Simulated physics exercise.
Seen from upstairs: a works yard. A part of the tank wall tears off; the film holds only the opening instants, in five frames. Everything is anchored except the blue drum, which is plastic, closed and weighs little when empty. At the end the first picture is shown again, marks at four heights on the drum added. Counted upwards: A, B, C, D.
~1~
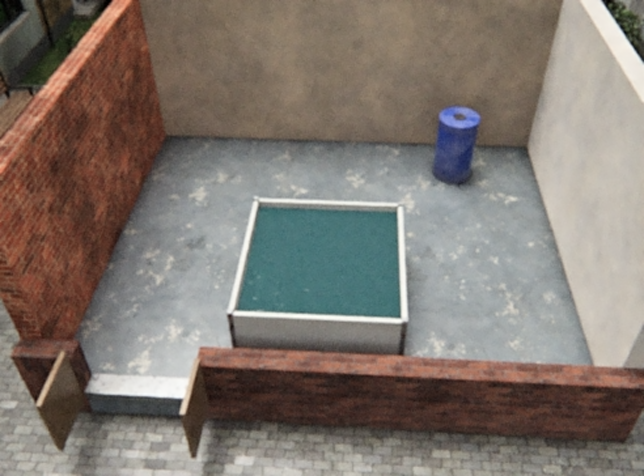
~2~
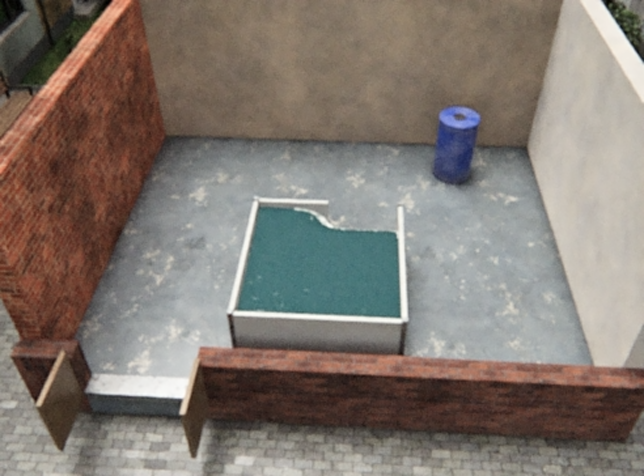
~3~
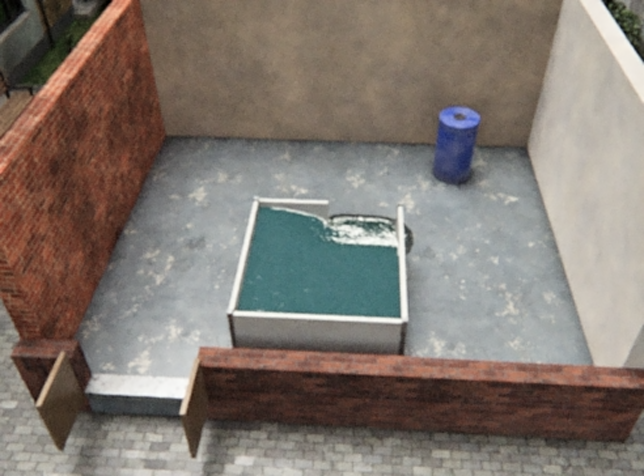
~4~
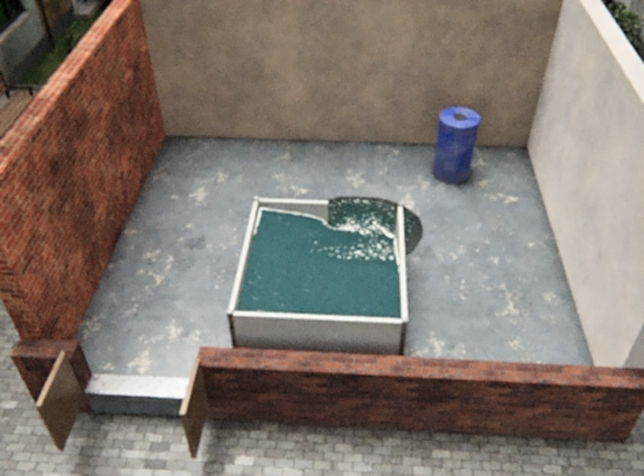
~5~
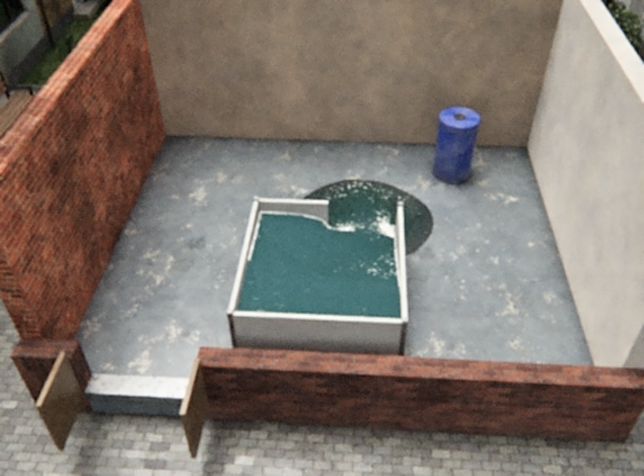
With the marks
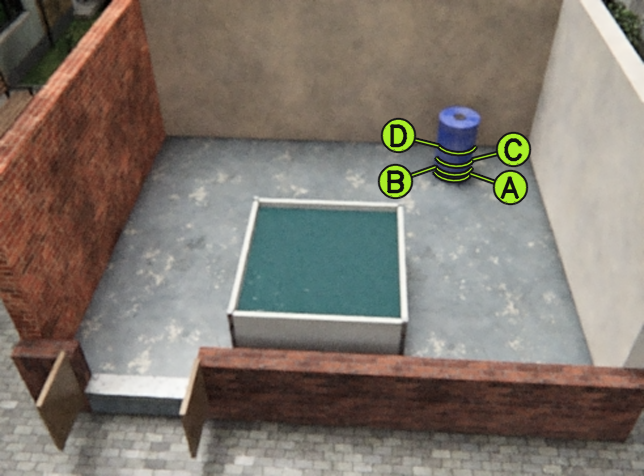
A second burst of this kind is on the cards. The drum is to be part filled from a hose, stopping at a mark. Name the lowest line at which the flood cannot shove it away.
Line C just does it.
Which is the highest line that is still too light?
Here it is line B.
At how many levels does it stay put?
Two of the four.
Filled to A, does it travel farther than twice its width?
Yes, it does.
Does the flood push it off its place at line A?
Yes, that goes wrong.
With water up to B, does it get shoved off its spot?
Yes.
In lime, A at (453, 180); B at (454, 175); C at (455, 166); D at (458, 153); from the bottom up A, B, C, D.
With A, it is pushed about 5 times its own width away.
With B, it is pushed about 3 times its own width away.
With C, it does not move.
With D, it does not move.
